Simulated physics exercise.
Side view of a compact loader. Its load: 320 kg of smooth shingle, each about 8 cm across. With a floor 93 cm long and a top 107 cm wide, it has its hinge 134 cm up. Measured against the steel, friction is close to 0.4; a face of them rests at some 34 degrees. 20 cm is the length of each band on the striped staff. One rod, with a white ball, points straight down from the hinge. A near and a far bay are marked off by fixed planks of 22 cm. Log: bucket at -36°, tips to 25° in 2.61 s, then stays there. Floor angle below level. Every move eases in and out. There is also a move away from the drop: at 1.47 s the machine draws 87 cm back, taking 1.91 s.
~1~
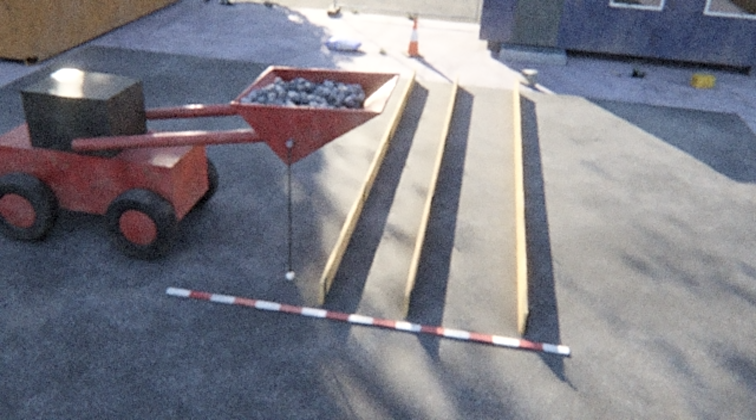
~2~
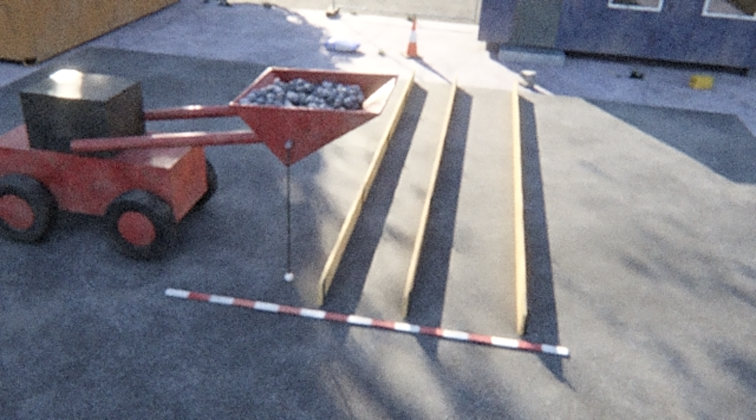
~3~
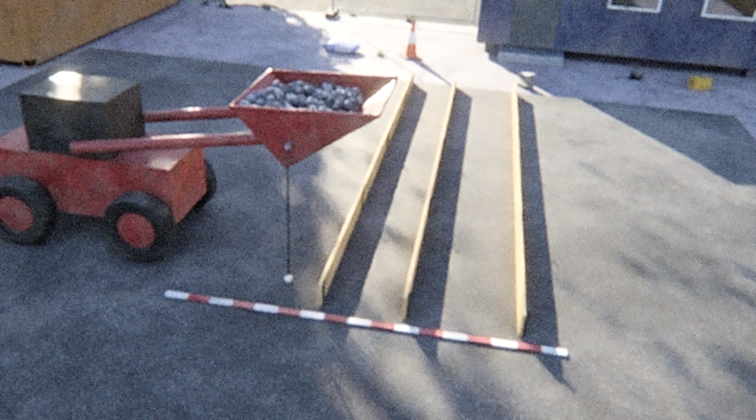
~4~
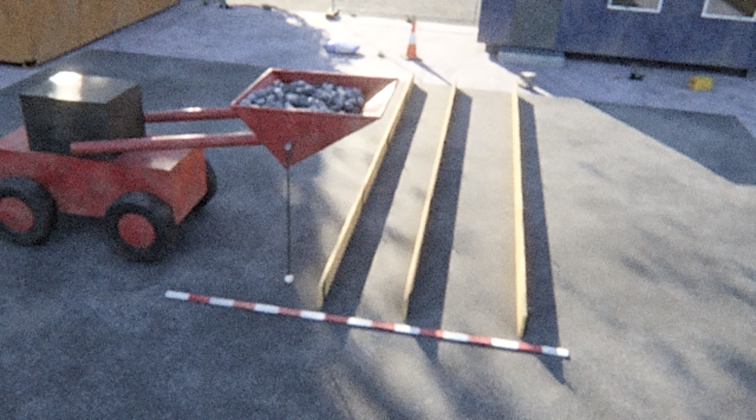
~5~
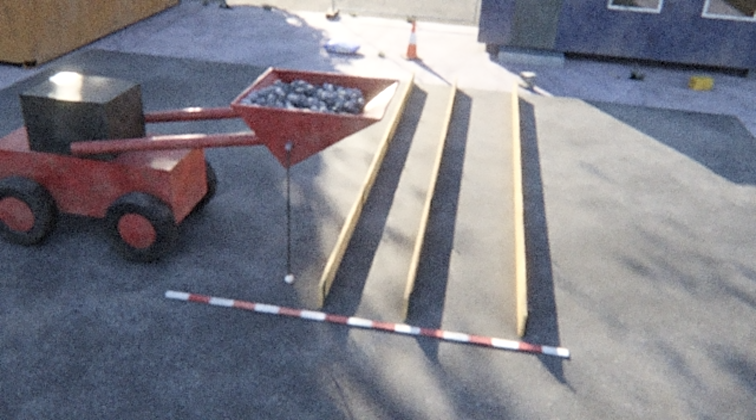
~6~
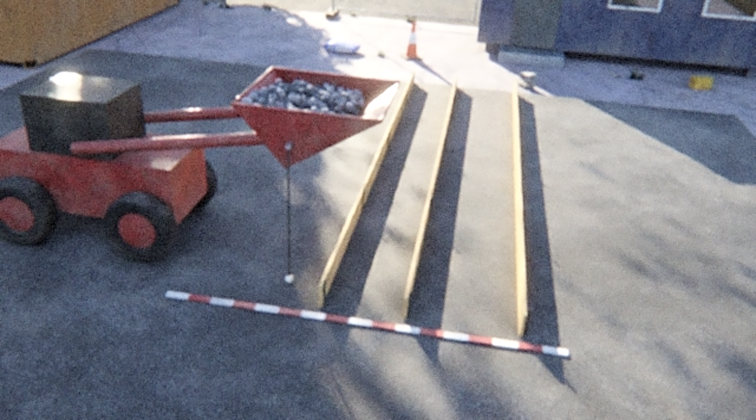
A red loader with a dark box on top stands at the left of a sunlit grey yard, seen from slightly above and from the side, its arms holding a red bucket of grey stones. A thin rod with a white ball hangs below the bucket, beside three yellow planks and a red-and-white striped pole, with an orange cone behind. The bucket tilts very slightly, while the loader and camera stay still.
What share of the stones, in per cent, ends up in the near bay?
55 %.
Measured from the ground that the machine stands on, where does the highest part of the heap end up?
Around 26 cm above it, I'd say.
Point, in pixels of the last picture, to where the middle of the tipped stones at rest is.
Their middle lands near (350, 253).
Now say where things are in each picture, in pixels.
Lip at (381, 113), floor tilted -36°, highest stones at (332, 92), in the first frame.
The bucket is at -36°, its lip at (380, 114); the top of the load is at (324, 91), in the second frame.
The bucket is at -35°, its lip at (379, 117); the top of the load is at (315, 93), in the third frame.
The bucket is at -35°, its lip at (380, 118); the top of the load is at (316, 93), in the fourth frame.
The bucket is at -34°, its lip at (381, 120); the top of the load is at (310, 92), in the fifth frame.
The bucket is at -32°, its lip at (382, 122); the top of the load is at (302, 90), in the sixth frame.
A little later the floor is at 16°; 96 % in the bucket, 4 % in the near bay; the foremost stones are at (382, 176).
Then the floor is at 25°; 33 % in the bucket, 19 % short of the bays, 48 % in the near bay; the foremost stones are at (410, 259).
Later still the floor is at 25°; 0 % in the bucket, 43 % short of the bays, 57 % in the near bay; the foremost stones are at (409, 266).
In the end the floor is at 25°; 0 % in the bucket, 43 % short of the bays, 57 % in the near bay; the foremost stones are at (409, 266).
